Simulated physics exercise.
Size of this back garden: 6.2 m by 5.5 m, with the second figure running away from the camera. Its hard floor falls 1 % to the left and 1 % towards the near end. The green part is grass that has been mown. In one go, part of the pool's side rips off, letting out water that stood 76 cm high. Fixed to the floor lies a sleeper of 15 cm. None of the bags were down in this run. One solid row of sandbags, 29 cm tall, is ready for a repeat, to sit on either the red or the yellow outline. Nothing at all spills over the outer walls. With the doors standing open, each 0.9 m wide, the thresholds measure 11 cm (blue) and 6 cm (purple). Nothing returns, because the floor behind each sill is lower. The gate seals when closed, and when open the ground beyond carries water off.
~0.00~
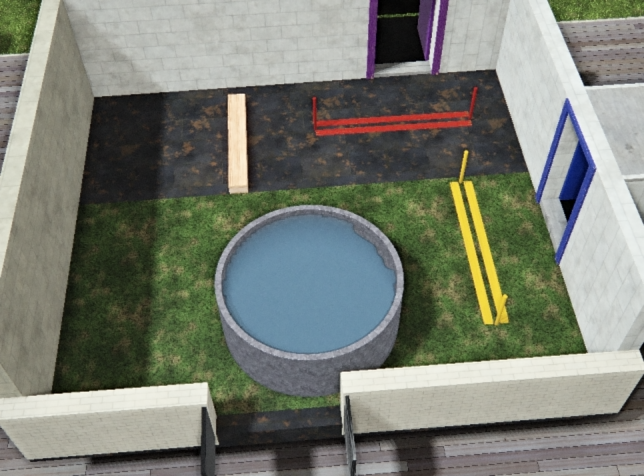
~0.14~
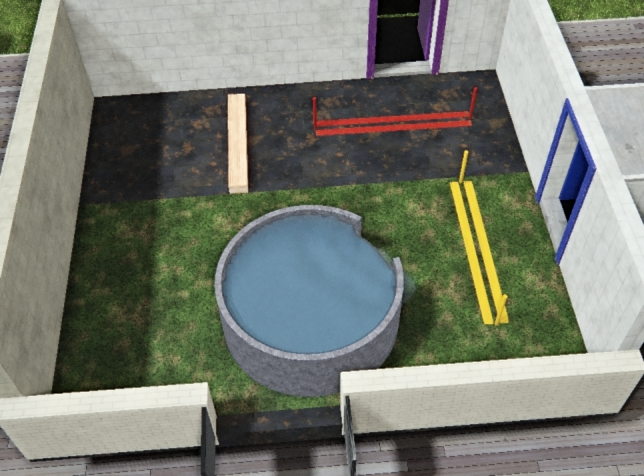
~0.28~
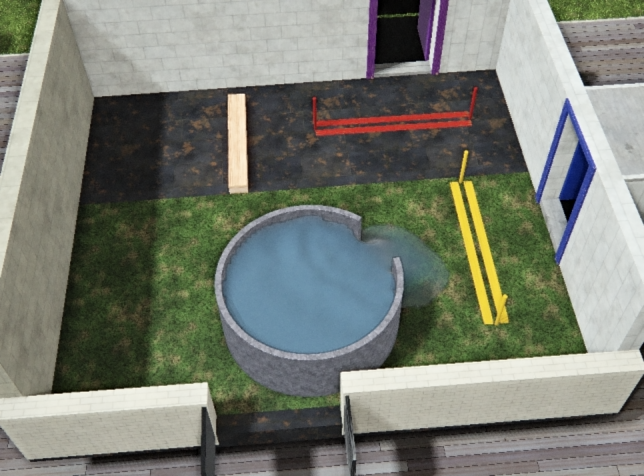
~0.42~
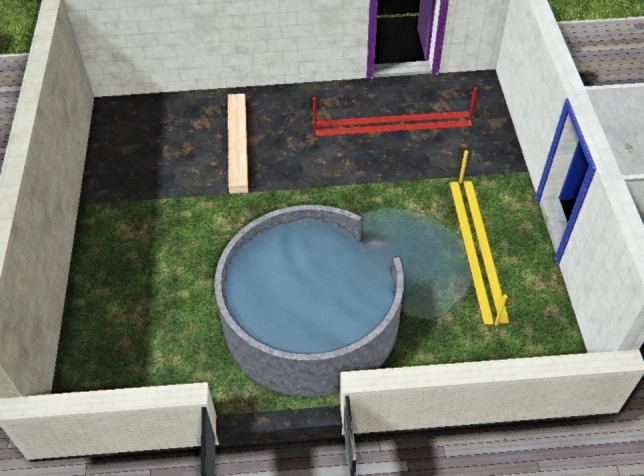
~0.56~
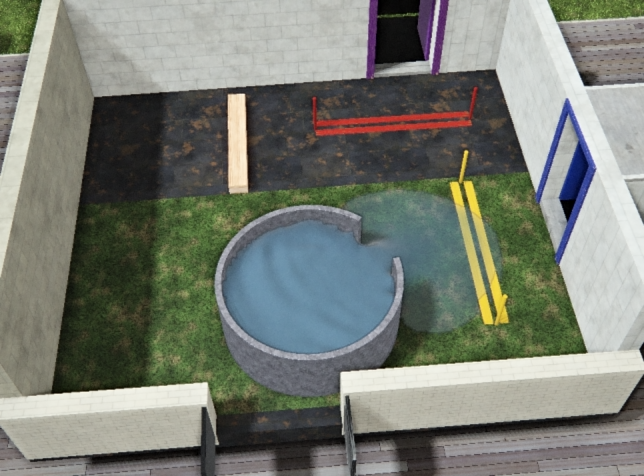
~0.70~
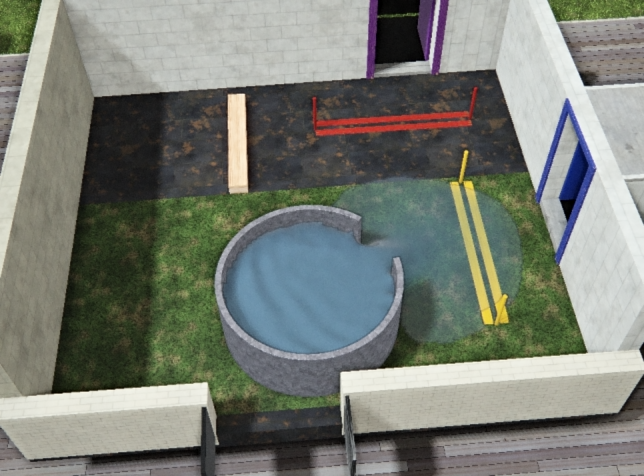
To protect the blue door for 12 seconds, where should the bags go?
On the yellow mark.
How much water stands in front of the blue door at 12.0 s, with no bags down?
I'd say close to 7.0 cm.
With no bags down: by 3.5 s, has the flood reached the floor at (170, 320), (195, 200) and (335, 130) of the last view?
Point 1: Unwetted; point 2: Unwetted; point 3: Submerged.
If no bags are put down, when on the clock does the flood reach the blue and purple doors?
Blue 0.9 s, purple 2.0 s.
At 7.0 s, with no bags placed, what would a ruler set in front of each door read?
Depths in centimetres: Blue 10, purple 8.
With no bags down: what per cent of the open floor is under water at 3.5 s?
Wet share: Near 50 %.
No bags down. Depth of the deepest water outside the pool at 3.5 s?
22 cm.
After 1.4 s water covers 30 % of the floor and is deepest (36 cm) near (380, 269) in the run without bags; in at the blue door, 5 L with no bags, 8 L with the row on red, 0 L on yellow.
After 2.2 s water covers 45 % of the floor and is deepest (28 cm) near (489, 71) in the run without bags; in at the blue door, 46 L with no bags, 56 L with the row on red, 0 L on yellow.
After 3.5 s water covers 50 % of the floor and is deepest (22 cm) near (380, 269) in the run without bags; in at the blue door, 78 L with no bags, 85 L with the row on red, 0 L on yellow.
After 7.0 s water covers 70 % of the floor and is deepest (14 cm) near (249, 137) in the run without bags; in at the blue door, 90 L with no bags, 102 L with the row on red, 0 L on yellow.
After 12.0 s water covers 95 % of the floor and is deepest (12 cm) near (368, 402) in the run without bags; in at the blue door, 90 L with no bags, 103 L with the row on red, 0 L on yellow.
